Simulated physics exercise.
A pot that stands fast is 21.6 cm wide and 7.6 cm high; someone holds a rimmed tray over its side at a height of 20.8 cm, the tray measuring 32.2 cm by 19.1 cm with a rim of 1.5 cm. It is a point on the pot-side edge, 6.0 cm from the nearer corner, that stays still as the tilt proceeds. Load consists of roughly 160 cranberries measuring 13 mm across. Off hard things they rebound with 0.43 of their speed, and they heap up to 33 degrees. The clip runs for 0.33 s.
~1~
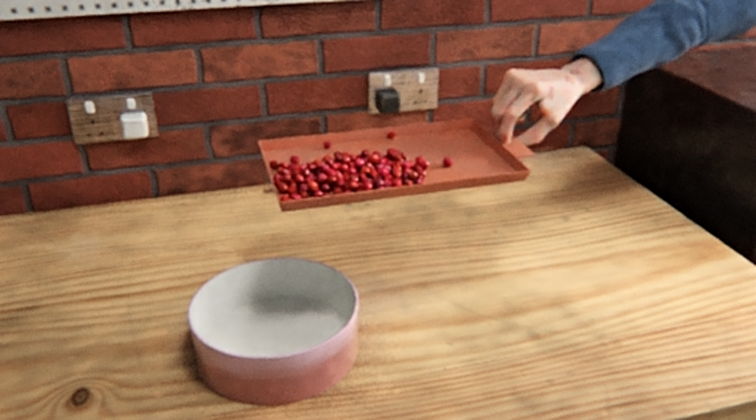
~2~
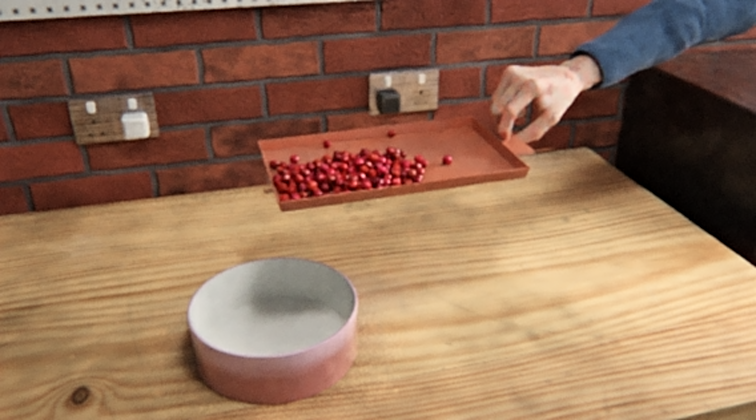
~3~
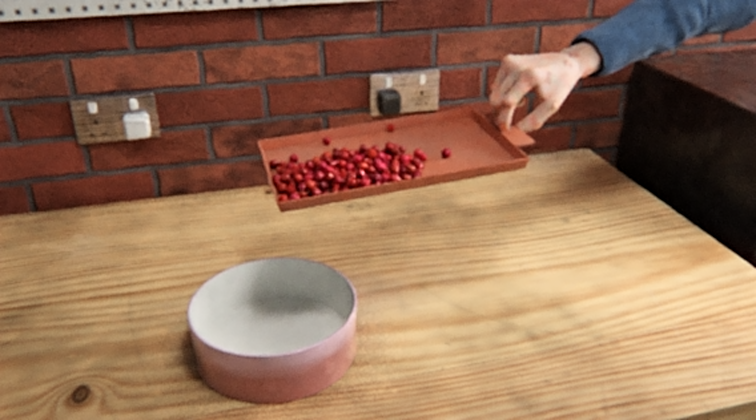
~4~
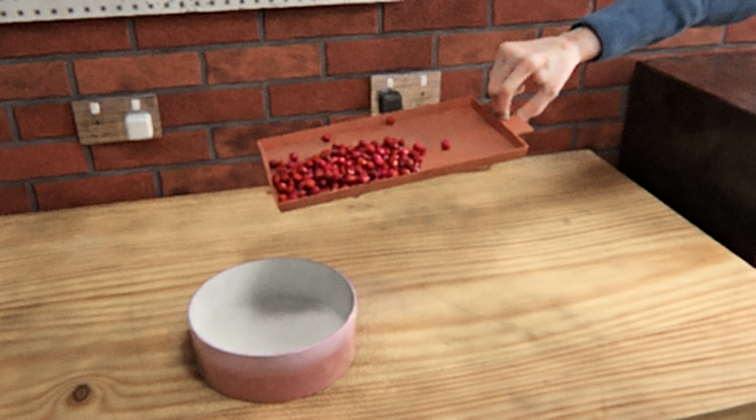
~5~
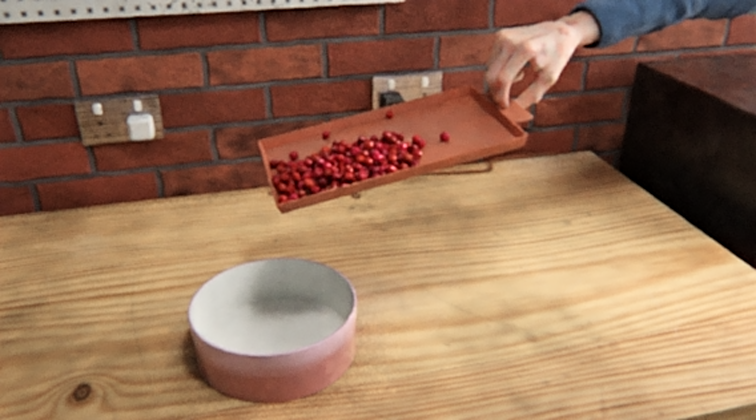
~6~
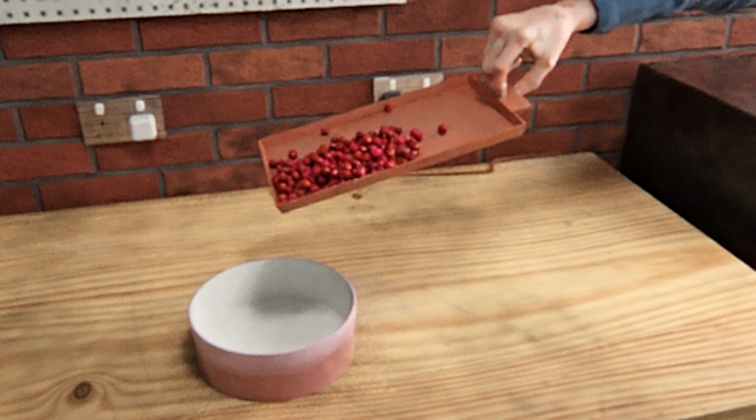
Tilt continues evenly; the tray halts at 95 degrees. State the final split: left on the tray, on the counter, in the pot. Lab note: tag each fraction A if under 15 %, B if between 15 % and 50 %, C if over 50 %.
Left on the tray = A, counter = B, pot = C.
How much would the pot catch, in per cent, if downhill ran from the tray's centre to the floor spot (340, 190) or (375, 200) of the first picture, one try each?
The share comes to roughly 100 in a hundred, then roughly 85 in a hundred.
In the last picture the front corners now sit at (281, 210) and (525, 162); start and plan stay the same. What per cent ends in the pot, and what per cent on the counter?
Final per cent - pot 85, counter 15.
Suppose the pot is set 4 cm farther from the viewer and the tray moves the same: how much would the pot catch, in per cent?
Close to 90 per cent, then.
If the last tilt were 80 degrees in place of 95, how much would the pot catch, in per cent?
I'd say close to 75 percent.
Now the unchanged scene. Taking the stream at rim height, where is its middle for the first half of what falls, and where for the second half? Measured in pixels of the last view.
(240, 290) or so first, later (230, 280).
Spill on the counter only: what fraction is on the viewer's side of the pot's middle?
About 0 per cent.
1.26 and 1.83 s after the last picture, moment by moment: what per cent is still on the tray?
Earlier moment 75, later moment 0.
Then, 0.75 s after the last picture, tilt 51 degrees; the tray holds 95 %, the pot 0 %.
Then, 1.26 s after the last picture, tilt 77 degrees; the tray holds 75 %, the pot 20 %.
Then, 1.83 s after the last picture, tilt 95 degrees; the tray holds 0 %, the pot 70 %.
In the end, tray 0 %, counter 25 %, pot 75 %.
